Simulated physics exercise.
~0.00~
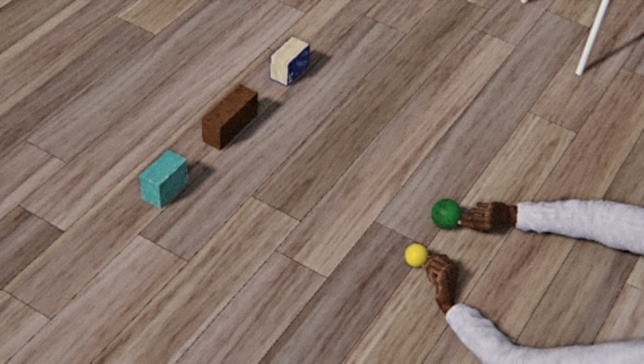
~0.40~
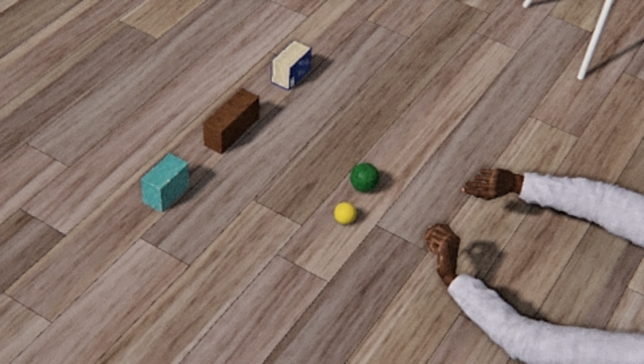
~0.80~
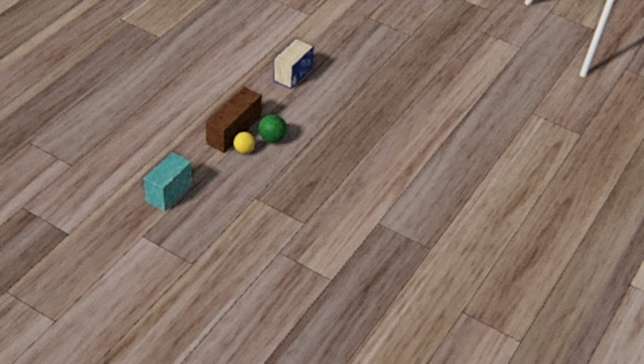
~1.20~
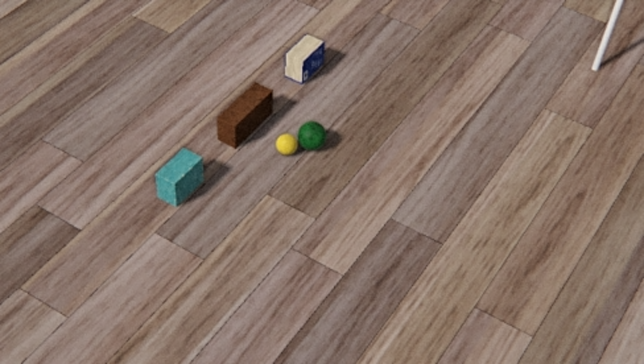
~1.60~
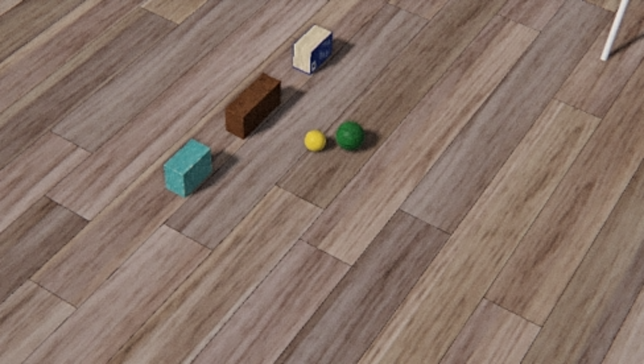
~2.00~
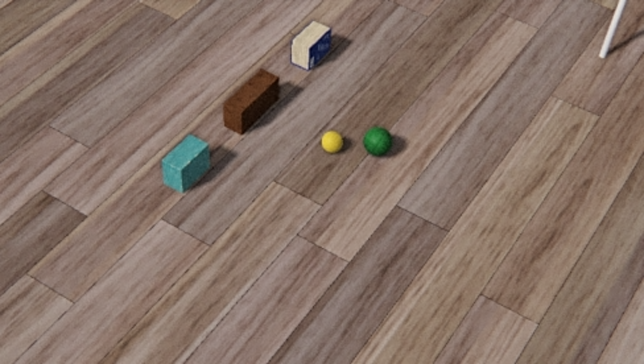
On a wooden floor, two hands roll balls that bounce back off a block.
